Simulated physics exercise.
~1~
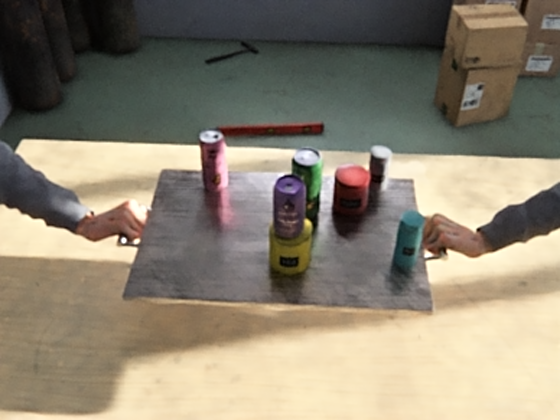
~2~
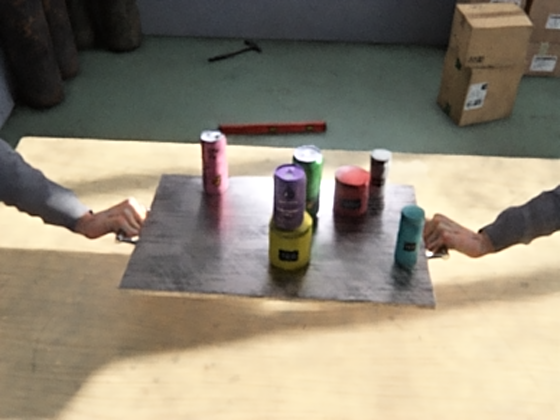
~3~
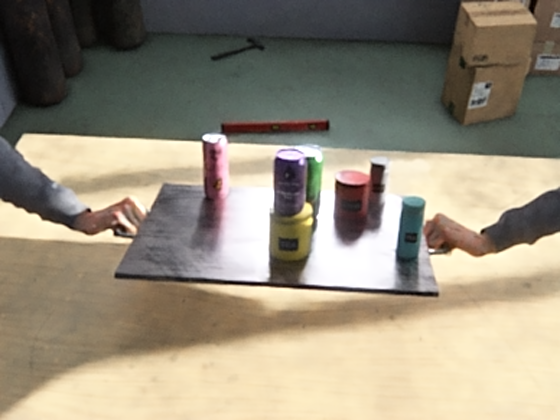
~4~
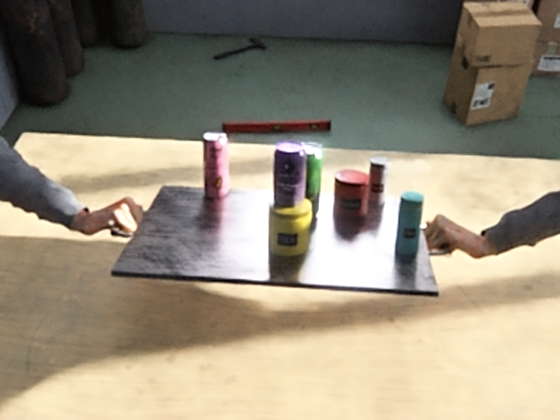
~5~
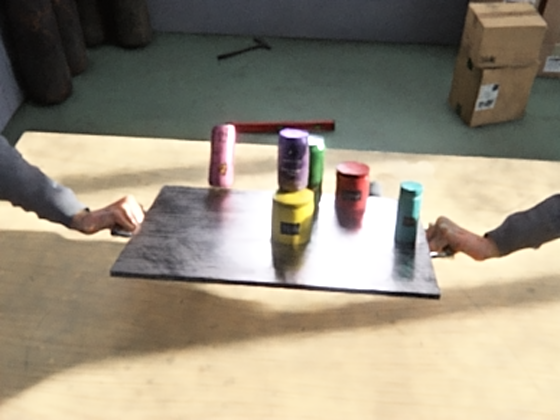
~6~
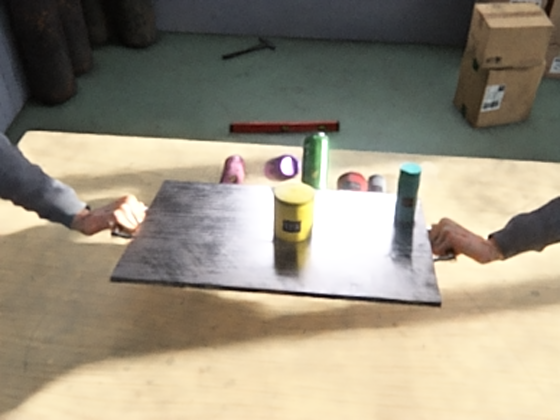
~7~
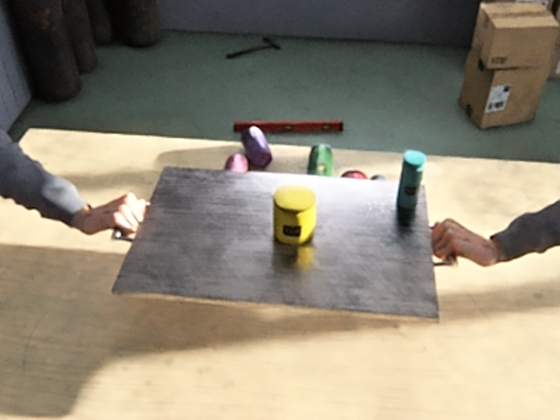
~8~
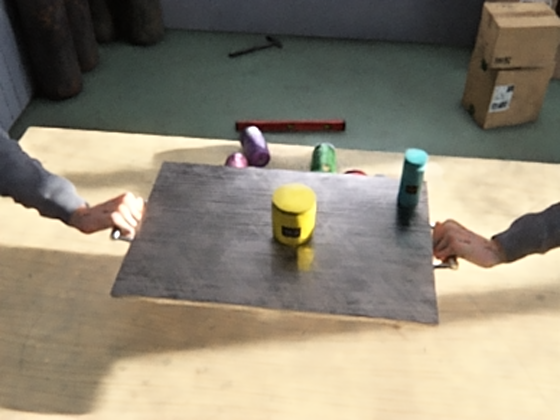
The clip shows two hands tilting a dark rimless tray of colourful containers away from the viewer, so the pink can and grey shaker go off the far edge, followed by the purple can, green can and red jar, before it levels with the yellow jar and turquoise shaker still aboard.
